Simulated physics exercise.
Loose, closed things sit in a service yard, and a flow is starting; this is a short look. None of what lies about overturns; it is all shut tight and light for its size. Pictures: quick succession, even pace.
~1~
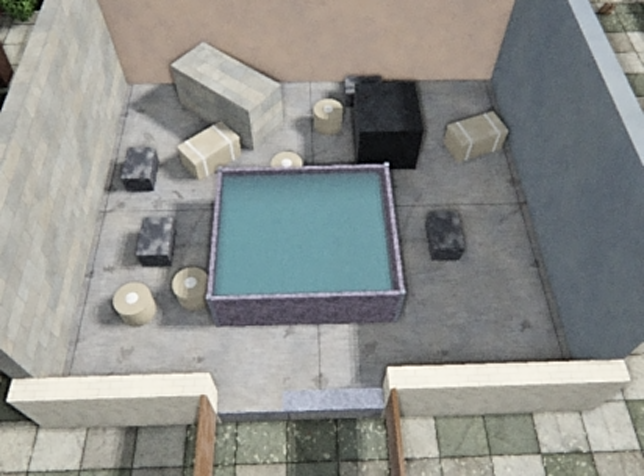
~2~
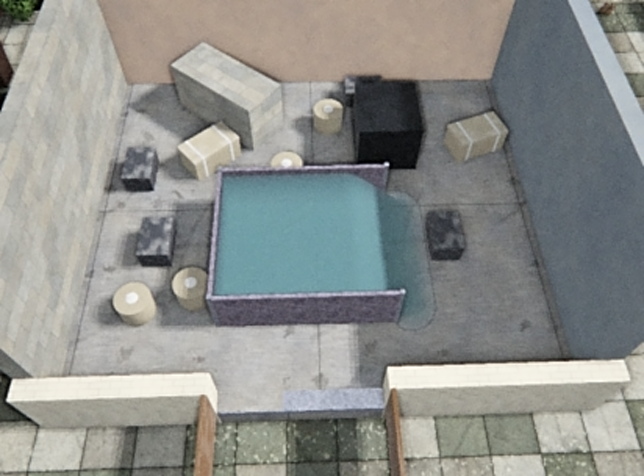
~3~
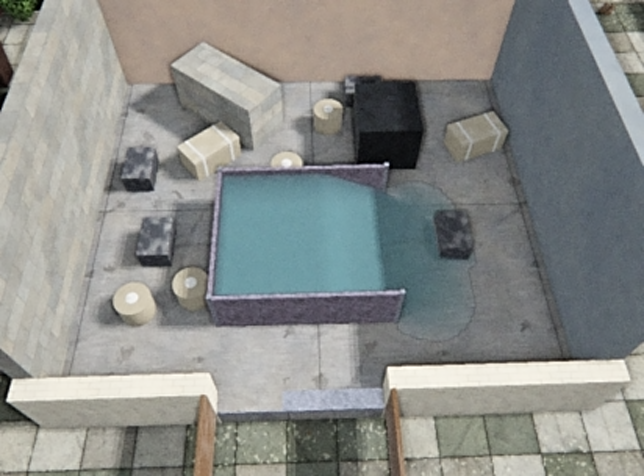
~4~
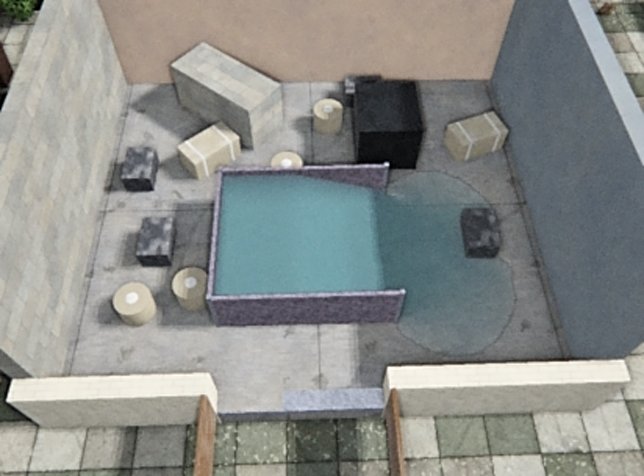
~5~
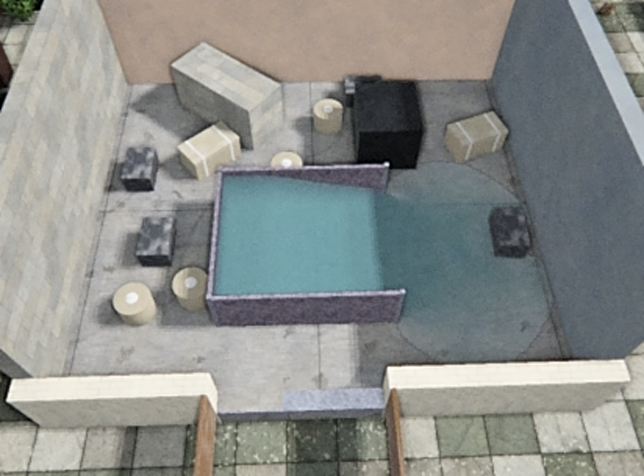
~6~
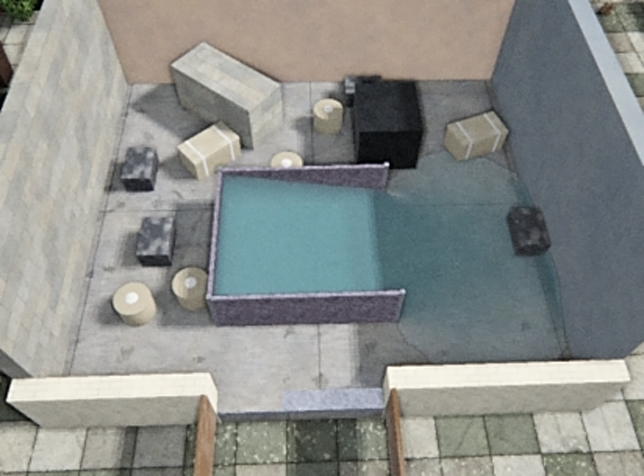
A dark mottled crate on the right is pushed rightward by teal water that pours from the open right side of a purple-edged tank, spreads over the paving and lifts it afloat near the blue-grey wall. The walled yard is seen from above, at a fixed angle. Around the tank, pale drums, tan trunks, dark crates, a black box and a long stone-coloured block stay still.
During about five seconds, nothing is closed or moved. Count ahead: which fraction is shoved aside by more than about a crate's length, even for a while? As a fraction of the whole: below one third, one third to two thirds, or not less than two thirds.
Midway band.
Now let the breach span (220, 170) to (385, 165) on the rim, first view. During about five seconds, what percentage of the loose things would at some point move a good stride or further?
By my reckoning, around 70 percent.
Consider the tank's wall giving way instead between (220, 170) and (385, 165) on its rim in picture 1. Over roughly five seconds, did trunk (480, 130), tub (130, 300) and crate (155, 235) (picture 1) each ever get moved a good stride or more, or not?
Object by object: Covered the distance, short of it, short of it.
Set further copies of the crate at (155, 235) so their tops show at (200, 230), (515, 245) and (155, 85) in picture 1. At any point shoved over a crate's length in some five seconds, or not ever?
Result by item: Stays where it is / gets dislodged / stays where it is.
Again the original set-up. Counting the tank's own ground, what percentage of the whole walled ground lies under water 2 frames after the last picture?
My estimate is about 35 per cent.
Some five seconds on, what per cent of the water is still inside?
Roughly 96 percent.
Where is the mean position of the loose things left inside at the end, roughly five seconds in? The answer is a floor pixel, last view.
About (251, 176).
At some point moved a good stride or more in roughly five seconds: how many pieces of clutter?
My count comes to 4.
A moment on, 1 of 10 are well off their spots; 1 afloat.
Next, 2 of 10 are well off their spots; 2 afloat.
Later, 3 of 10 are well off their spots; 2 afloat.
In the end, 4 of 10 are well off their spots, and 4 have been at some point; 4 afloat.
